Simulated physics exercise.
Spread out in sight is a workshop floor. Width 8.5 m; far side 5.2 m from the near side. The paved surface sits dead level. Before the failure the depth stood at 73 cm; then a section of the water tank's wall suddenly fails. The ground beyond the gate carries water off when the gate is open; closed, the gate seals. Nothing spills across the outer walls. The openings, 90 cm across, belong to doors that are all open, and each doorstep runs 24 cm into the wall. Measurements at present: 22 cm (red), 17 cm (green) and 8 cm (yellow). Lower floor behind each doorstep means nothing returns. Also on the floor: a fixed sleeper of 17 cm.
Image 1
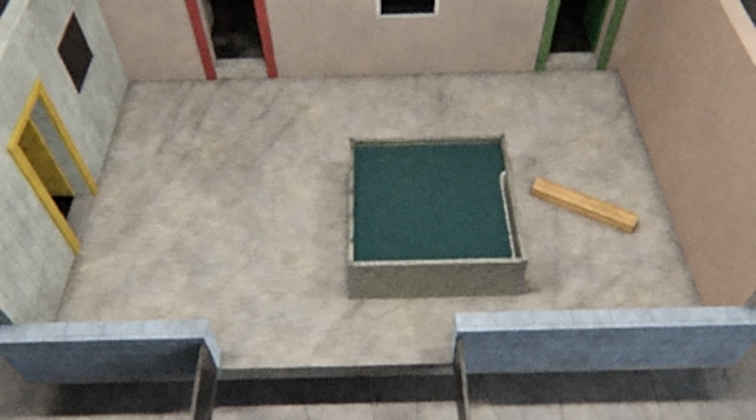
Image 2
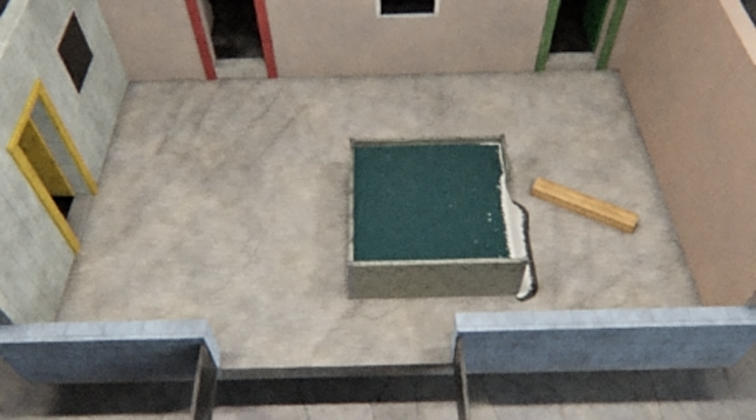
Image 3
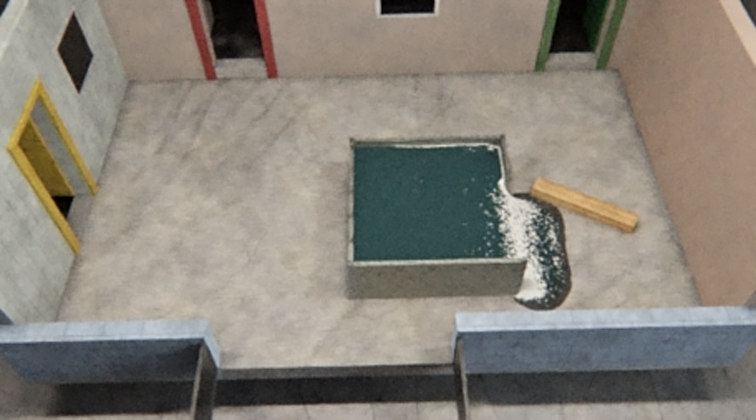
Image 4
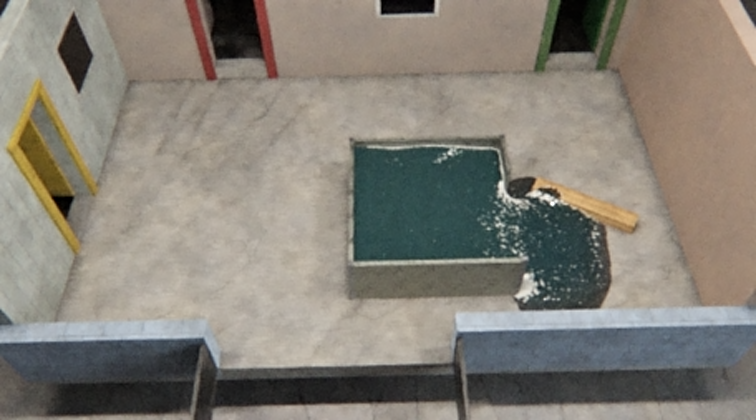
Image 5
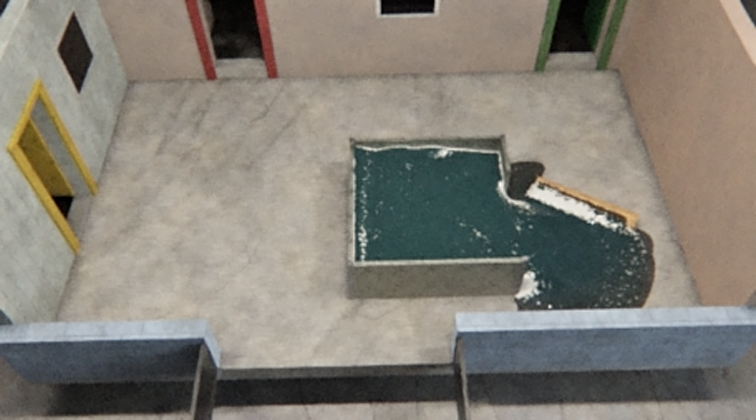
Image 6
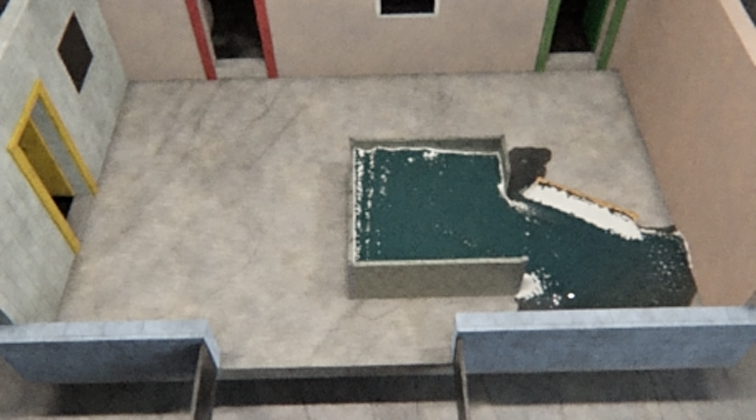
Dark green water pouring through the right side of a square tank, spreading across the floor and around a wooden beam.
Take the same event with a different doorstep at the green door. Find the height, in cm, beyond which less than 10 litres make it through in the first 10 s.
I would say 25 cm.
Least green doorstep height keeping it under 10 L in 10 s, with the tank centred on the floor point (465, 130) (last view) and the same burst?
In this case, 29 cm or so.
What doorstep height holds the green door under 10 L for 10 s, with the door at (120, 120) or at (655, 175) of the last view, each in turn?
Roughly 7.5 cm for the first and 13.0 cm for the second.
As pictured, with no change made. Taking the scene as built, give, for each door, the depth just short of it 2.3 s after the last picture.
Depths in cm: Red 0, green 15, yellow 0.
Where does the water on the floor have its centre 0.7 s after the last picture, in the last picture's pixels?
The balance point sits at roughly (502, 244).
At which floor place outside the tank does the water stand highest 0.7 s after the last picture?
At about (714, 339).
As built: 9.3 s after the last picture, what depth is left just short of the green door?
Lab note: Depth approx. 7.5 cm.
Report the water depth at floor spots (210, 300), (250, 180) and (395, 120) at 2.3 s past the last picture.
First 0, then 0, then 0 cm.
Then, 0.7 s after the last picture water covers 20 % of the floor, deepest (72 cm) near (714, 339); it has not reached the green door.
Then, 2.3 s after the last picture water covers 30 % of the floor, deepest (38 cm) near (610, 226); 15 cm at the green door, 0 litres in over its 17 cm doorstep.
Then, 9.3 s after the last picture water covers 95 % of the floor, deepest (12 cm) near (543, 208); 7 cm at the green door, 49 litres in over its 17 cm doorstep.
At the green door as built, the water peaked near 30 cm, 2.7 s after the last picture.
Run again over the same 10 s with other heights there, 18 litres in over 22.5 cm, 2 litres over 30.5 cm. The limit of 10 litres is kept from about 25 cm up.
